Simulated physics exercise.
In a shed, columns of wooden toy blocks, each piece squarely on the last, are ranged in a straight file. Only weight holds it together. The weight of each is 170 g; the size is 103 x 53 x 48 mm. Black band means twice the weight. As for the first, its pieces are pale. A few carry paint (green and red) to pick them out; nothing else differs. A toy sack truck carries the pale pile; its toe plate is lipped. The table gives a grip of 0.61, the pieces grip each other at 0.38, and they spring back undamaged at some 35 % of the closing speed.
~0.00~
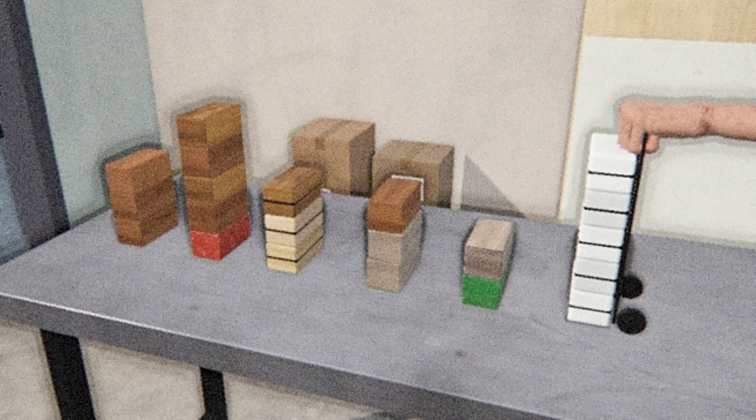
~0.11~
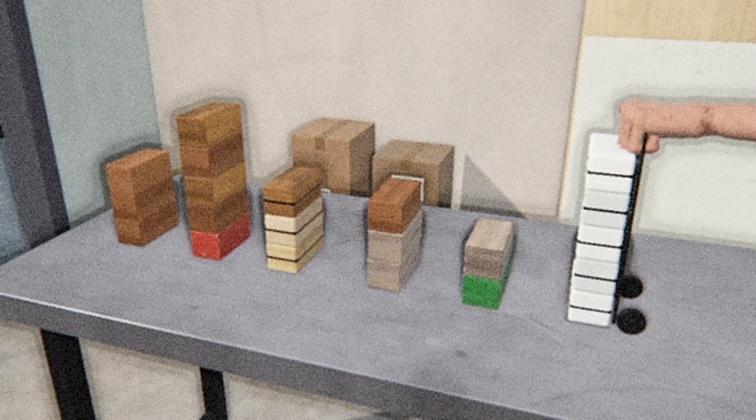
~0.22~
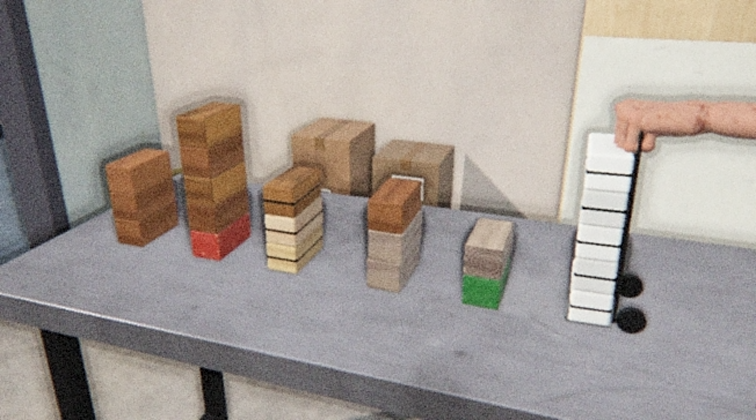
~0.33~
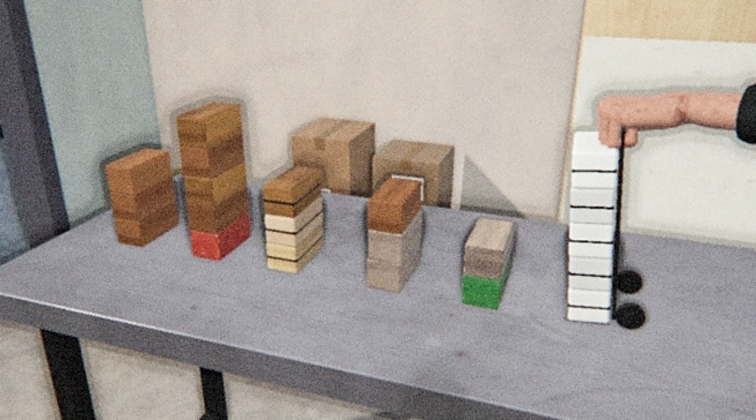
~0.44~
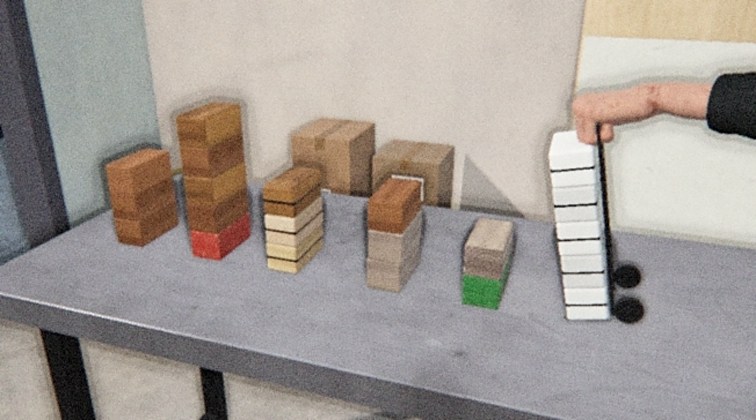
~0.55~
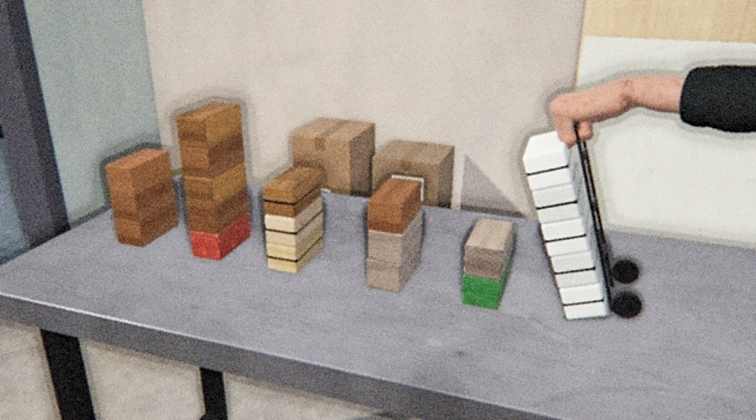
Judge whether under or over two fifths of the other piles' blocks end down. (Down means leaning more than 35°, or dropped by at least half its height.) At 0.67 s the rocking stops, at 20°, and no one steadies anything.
My guess is a share smaller than two fifths will go down.
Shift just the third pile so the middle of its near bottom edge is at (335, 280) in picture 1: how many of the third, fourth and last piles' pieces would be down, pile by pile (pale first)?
Down counts: Third 0, fourth 0, last 0.
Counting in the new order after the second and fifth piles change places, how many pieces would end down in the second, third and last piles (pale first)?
Down tally in the new order: Second = 5, third = 3, last = 0.
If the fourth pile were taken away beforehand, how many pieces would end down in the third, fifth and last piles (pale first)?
The third pile would have 2 down, the fifth 0 and the last 0.
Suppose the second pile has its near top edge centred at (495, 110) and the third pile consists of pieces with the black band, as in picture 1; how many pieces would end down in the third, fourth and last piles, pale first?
Counts down - third: 3; fourth: 0; last: 0.
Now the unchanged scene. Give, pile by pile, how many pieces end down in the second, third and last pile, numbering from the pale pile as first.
For the second pile 1, for the third pile 2, for the last pile 0.
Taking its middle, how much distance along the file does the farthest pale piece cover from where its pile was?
I'd say close to 28 cm along.
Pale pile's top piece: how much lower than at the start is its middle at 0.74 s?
Roughly 6 cm.
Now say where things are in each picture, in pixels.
In the first picture (we follow the side turned to the camera), truck frame (639, 177) 0° forward; red block (236, 236); green block (480, 293); no other piece has moved.
In the second picture, truck frame (639, 177) 0° forward; red block (236, 236).
In the third picture, truck frame (636, 176) 1° forward; red block (236, 236).
In the fourth picture, truck frame (621, 171) 6° forward, top of the pale pile leaning 6°; red block (236, 236); no other piece has moved.
In the fifth picture, truck frame (601, 167) 12° forward, top of the pale pile leaning 12°; red block (236, 236); no other piece has moved.
In the sixth picture, truck frame (584, 164) 17° forward, top of the pale pile leaning 19°; red block (236, 236); green block (480, 293); no other piece has moved.
Around 0.74 s, 5 of the pale pile down; none of the 16 other blocks down, 1 disturbed.
Around 0.94 s, 5 of the pale pile down; 3 of the 16 other blocks down; green block displaced 7 mm.
Finally (1.7 s), 5 of the pale pile down; 3 of the 16 other blocks down; green block displaced 6 mm; red block unmoved. That is 19 per cent. Seen by the last camera, middles, green block near (483, 277), red block near (222, 234).
